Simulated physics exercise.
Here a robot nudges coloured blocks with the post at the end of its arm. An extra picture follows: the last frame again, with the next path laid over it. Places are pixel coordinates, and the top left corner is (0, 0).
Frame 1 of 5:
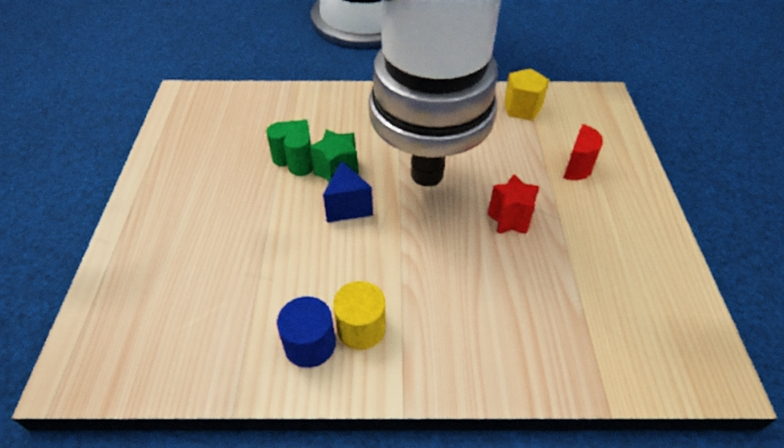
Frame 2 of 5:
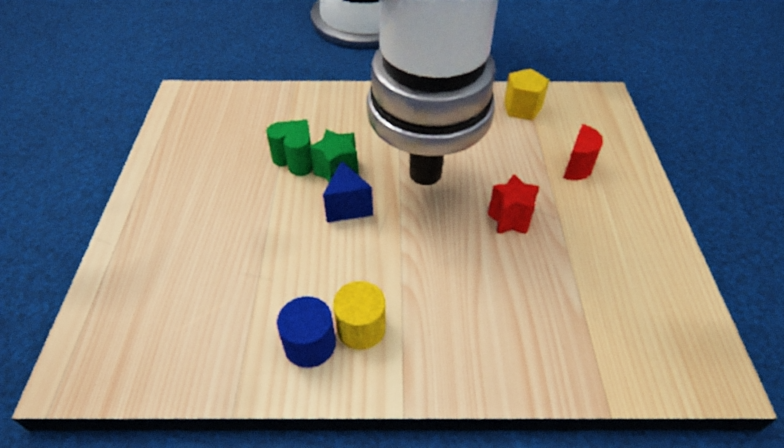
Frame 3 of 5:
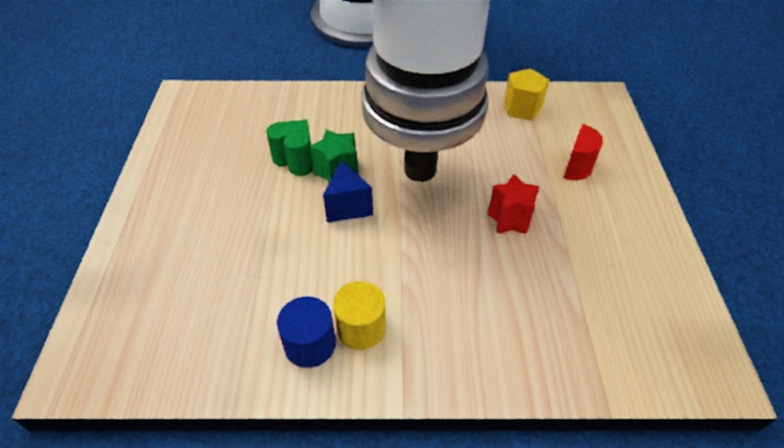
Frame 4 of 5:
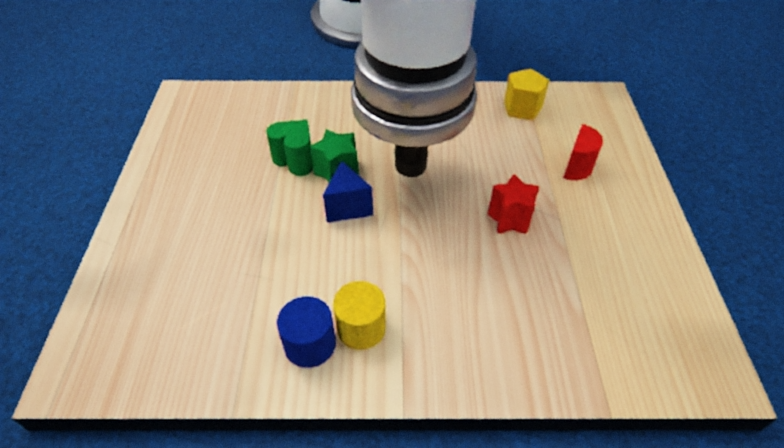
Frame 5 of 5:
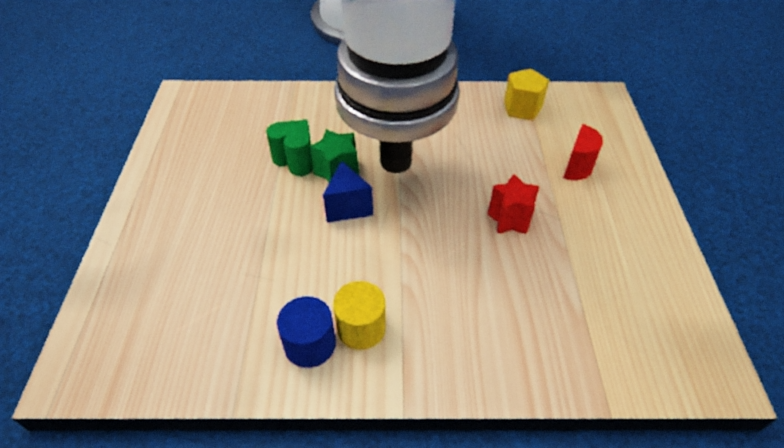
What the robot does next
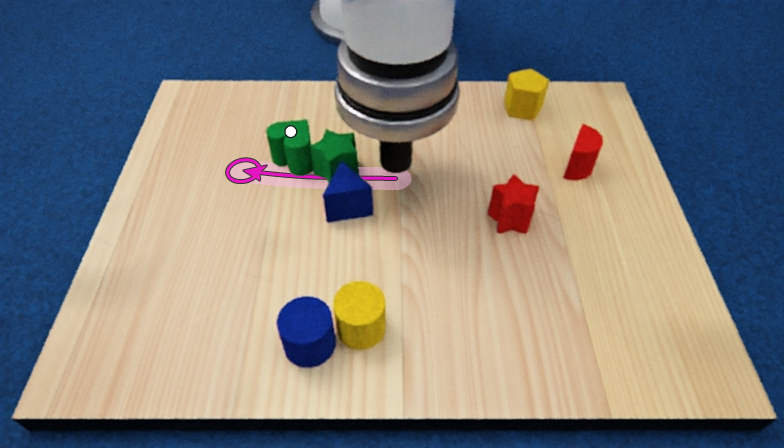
A white and silver robot arm with a black post reaches over a pale wooden board on a blue surface, seen from above at an angle by a still camera. Green heart and star blocks and a blue triangle sit left, blue and yellow cylinders nearer, a red star, red half-round and yellow pentagon right. The post drifts slightly left and a little back, while every block stays still.
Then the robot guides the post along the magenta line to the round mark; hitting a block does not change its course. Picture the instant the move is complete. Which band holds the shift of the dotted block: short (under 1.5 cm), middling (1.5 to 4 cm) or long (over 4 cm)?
Long: Over 4 cm.
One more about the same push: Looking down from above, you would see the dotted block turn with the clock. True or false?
That claim is true.
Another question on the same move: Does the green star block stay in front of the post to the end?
In short: Yes.
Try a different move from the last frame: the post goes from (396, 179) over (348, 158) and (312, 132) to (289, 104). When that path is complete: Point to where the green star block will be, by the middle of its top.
My best guess is (312, 140).
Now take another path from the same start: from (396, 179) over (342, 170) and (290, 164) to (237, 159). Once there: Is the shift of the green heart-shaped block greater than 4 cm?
Yes, it checks out.
Drawn move, from (396, 179) through (319, 177) to (243, 171); the dot is on the green heart-shaped block.
What follows on the original path. One third of the way, post (341, 162); green heart-shaped block (276, 128), turned 35° clockwise; green star block (303, 144).
Two thirds of the way, post (290, 160); green heart-shaped block (245, 118), turned 65° clockwise; green star block (255, 141), turned 30° clockwise.
At the end, post (239, 155); green heart-shaped block (220, 107), turned 100° clockwise; green star block (205, 135), turned 35° clockwise; blue triangle still.
